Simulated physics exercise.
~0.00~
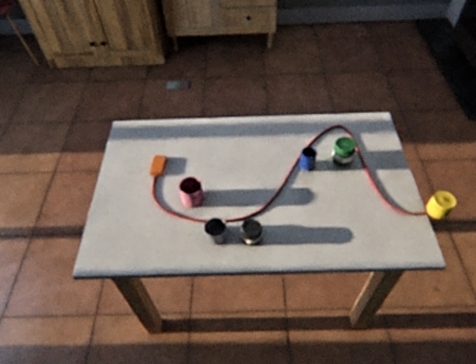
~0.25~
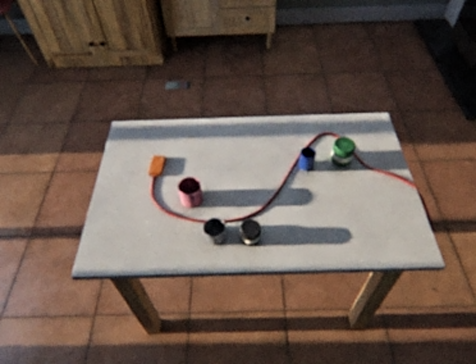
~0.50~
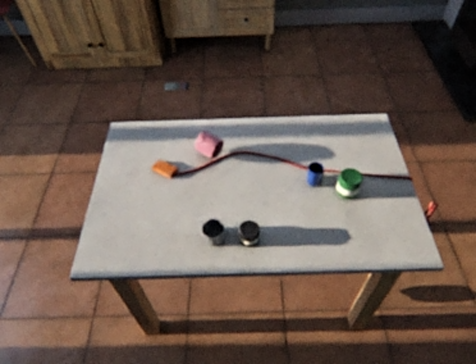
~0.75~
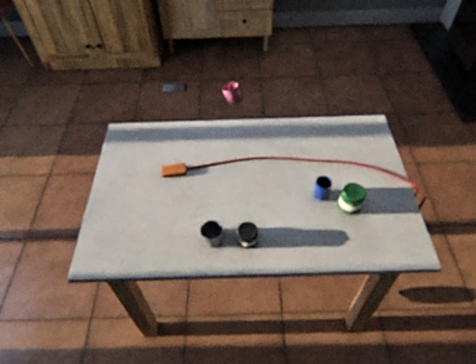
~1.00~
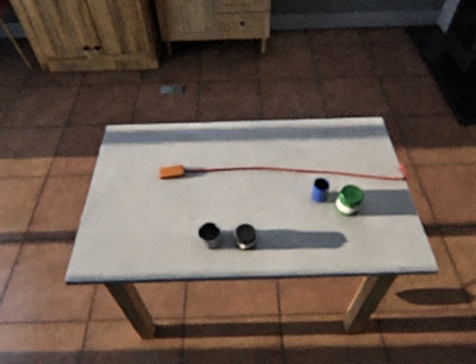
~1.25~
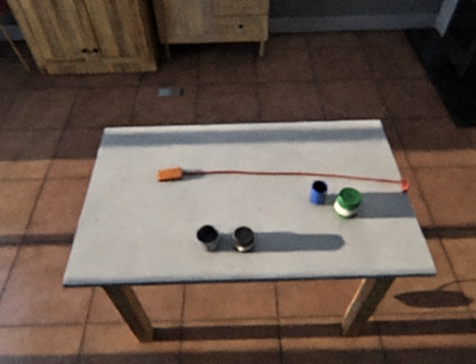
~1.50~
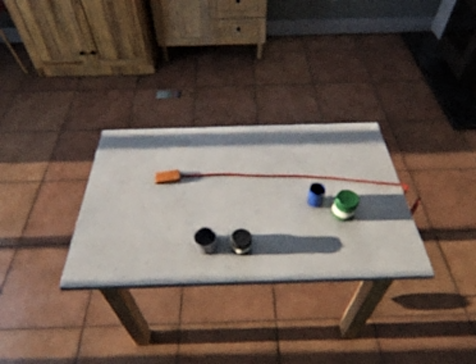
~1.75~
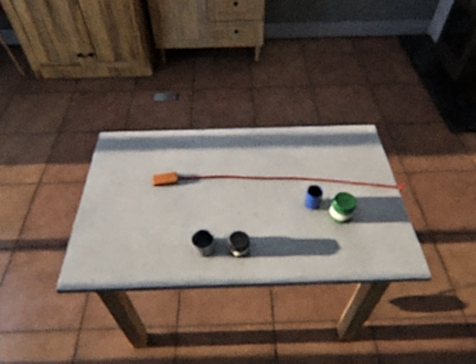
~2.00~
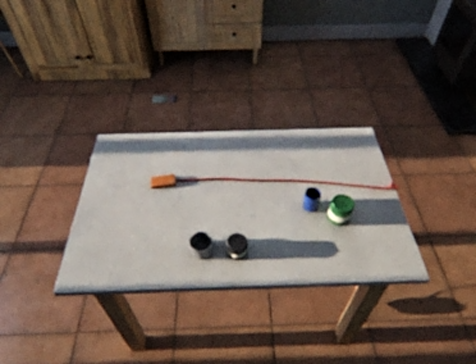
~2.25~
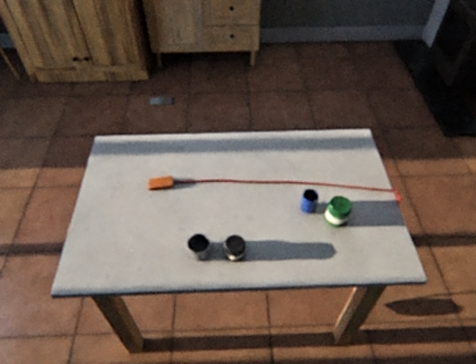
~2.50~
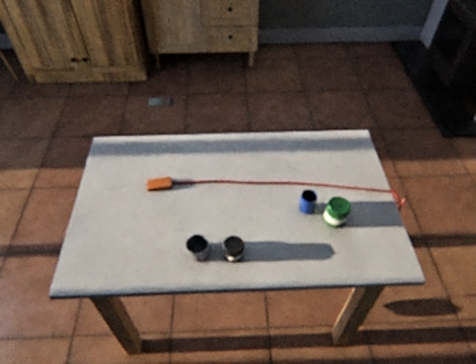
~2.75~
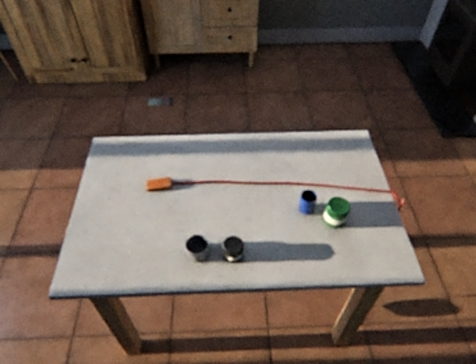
The yellow object fell off the table's right side, pulling the red cable straight; the cable swept the pink cup off the far edge, shoved the green tin and blue mug nearer, and tugged the orange phone slightly, leaving four containers upright on top.
